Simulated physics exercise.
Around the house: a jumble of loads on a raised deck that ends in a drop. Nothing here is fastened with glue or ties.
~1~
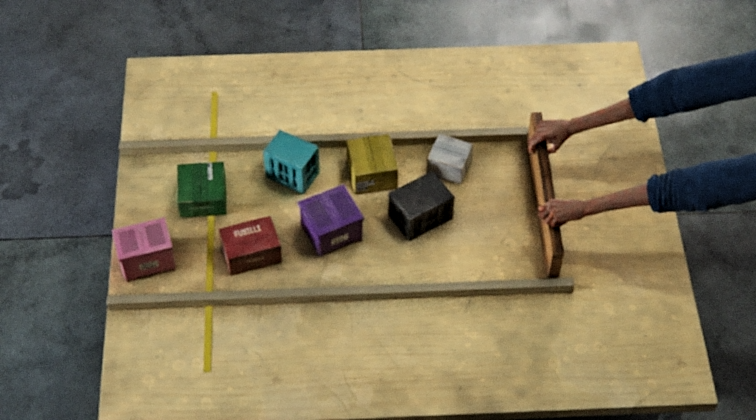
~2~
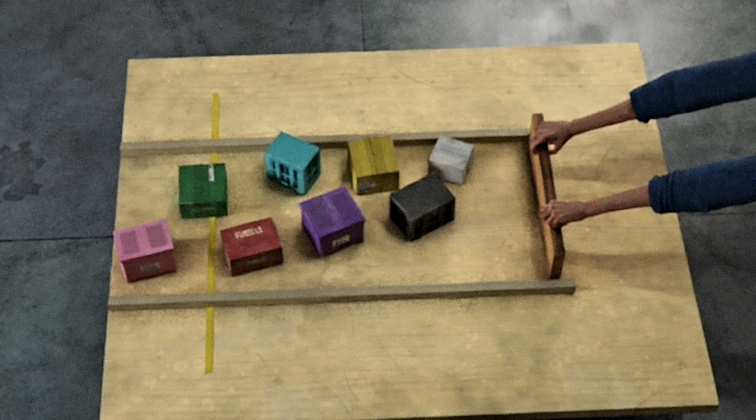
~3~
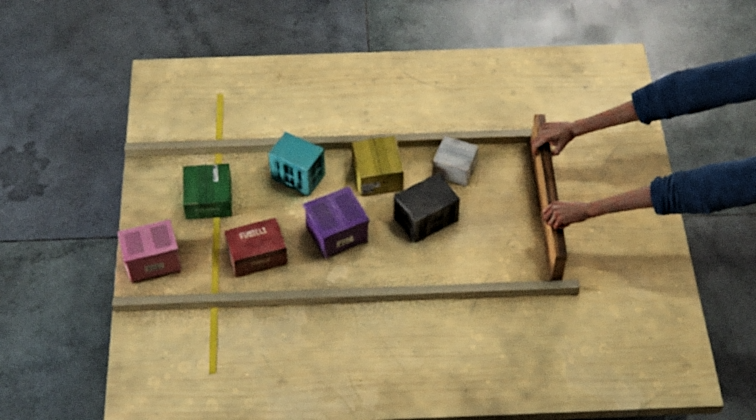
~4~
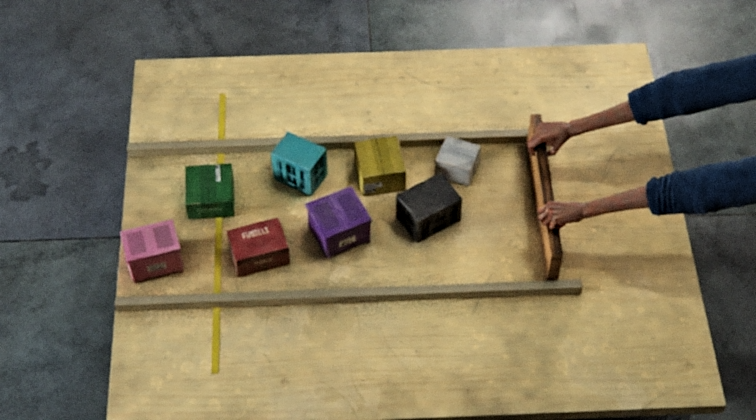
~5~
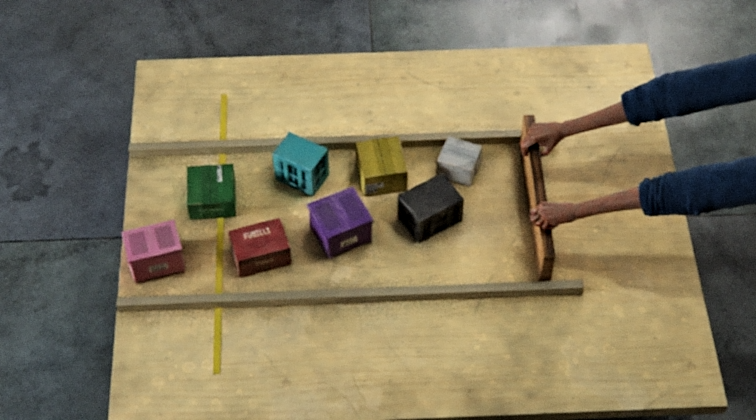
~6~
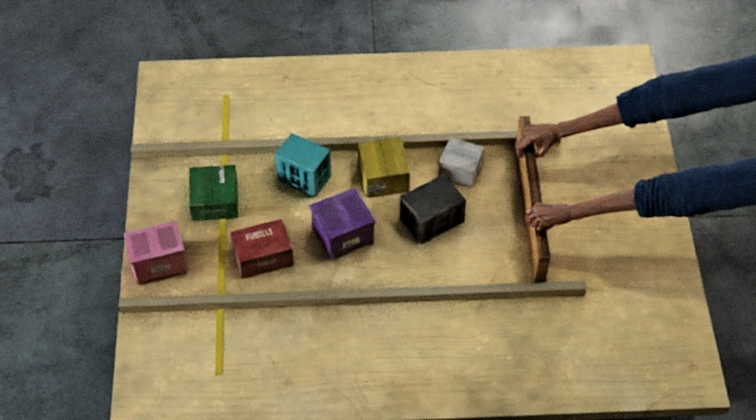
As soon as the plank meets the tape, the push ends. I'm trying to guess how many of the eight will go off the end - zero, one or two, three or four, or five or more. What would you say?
I expect three or four to end up below.
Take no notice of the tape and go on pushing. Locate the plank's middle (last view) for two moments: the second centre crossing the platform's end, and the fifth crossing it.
At (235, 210) for the second, at (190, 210) for the fifth.
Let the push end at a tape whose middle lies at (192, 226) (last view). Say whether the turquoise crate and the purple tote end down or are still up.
The turquoise crate is gone and the purple tote stays put.
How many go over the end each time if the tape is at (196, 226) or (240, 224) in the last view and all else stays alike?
Ground tally per try: 4 / 1.
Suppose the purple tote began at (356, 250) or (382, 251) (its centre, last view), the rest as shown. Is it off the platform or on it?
In turn it stays put; stays put.
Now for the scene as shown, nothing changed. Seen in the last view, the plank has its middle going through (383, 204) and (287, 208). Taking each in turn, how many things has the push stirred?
The counts are 6 and 8.
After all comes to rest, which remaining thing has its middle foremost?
The green parcel is the one.
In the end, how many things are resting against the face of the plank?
Number in contact with it: 2.
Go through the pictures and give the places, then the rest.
In the first picture, pink tote (145, 250); green parcel (202, 190); red box (251, 246); plank (544, 195); tape (211, 222).
In the second picture, green parcel (203, 191); black crate (422, 207).
In the third picture, red box (256, 247); white parcel (455, 161).
In the fourth picture, pink tote (153, 252); plank (544, 197).
In the fifth picture, green parcel (211, 192); yellow parcel (382, 166).
In the sixth picture, pink tote (157, 253); green parcel (213, 193); red box (262, 249); plank (532, 199); tape (223, 225).
Soon after, none off yet; pink tote at rest near (157, 253); green parcel at rest near (213, 193); red box at rest near (262, 249).
After that, none off yet; pink tote moving near (155, 252); green parcel displaced about its own width near (179, 202); red box displaced about its own width near (211, 265).
In the end, the number that fall off is three or four; gone, turquoise crate, red box and pink tote.
